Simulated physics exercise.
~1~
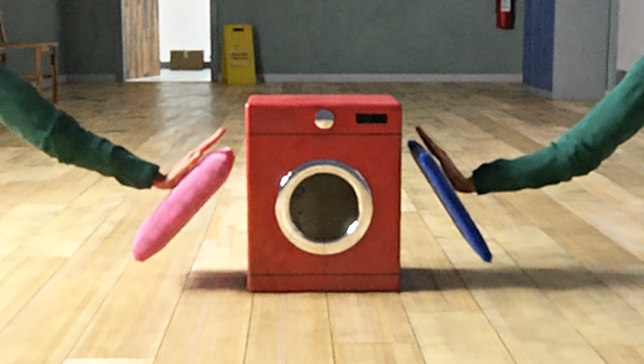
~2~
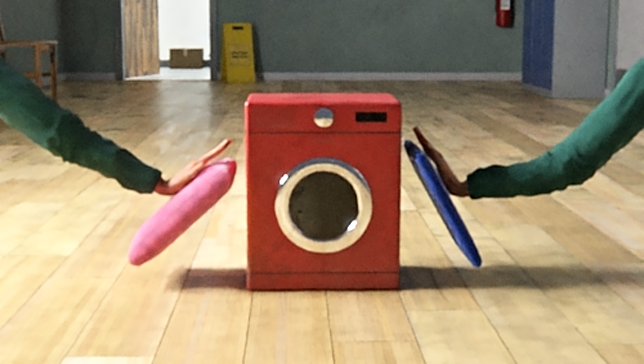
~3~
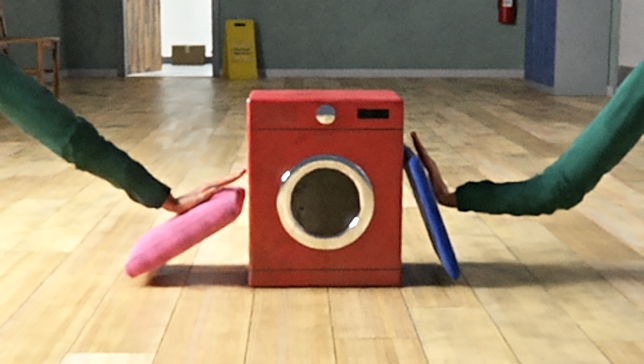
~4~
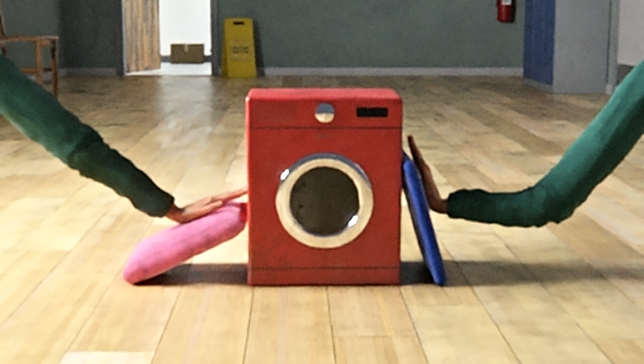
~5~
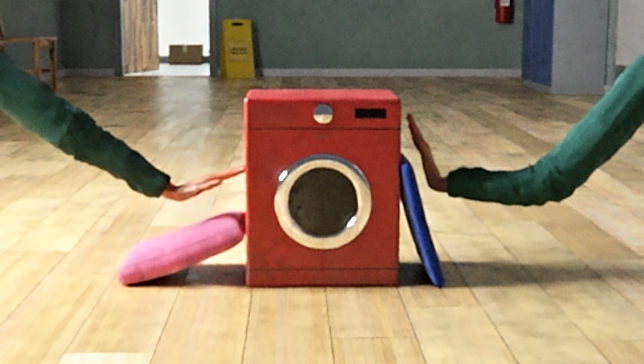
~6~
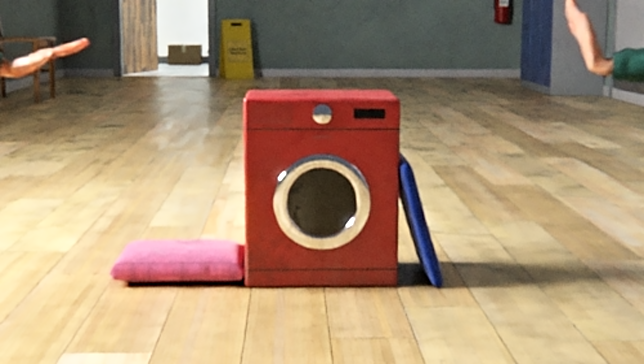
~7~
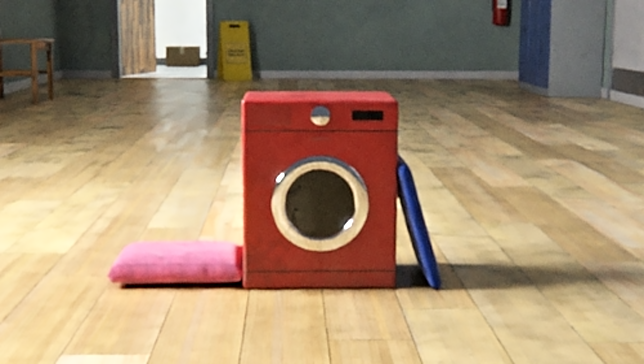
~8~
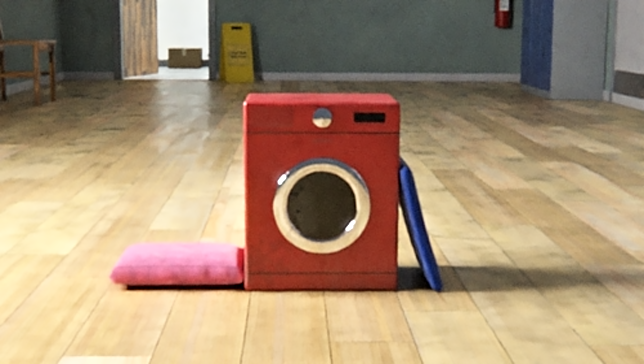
On a wooden floor in a large room, two hands rested a pink soft bag and a blue seat pad against opposite sides of a red machine, then pulled away; the bag slumped flat on the left while the pad stayed leaning on the right.
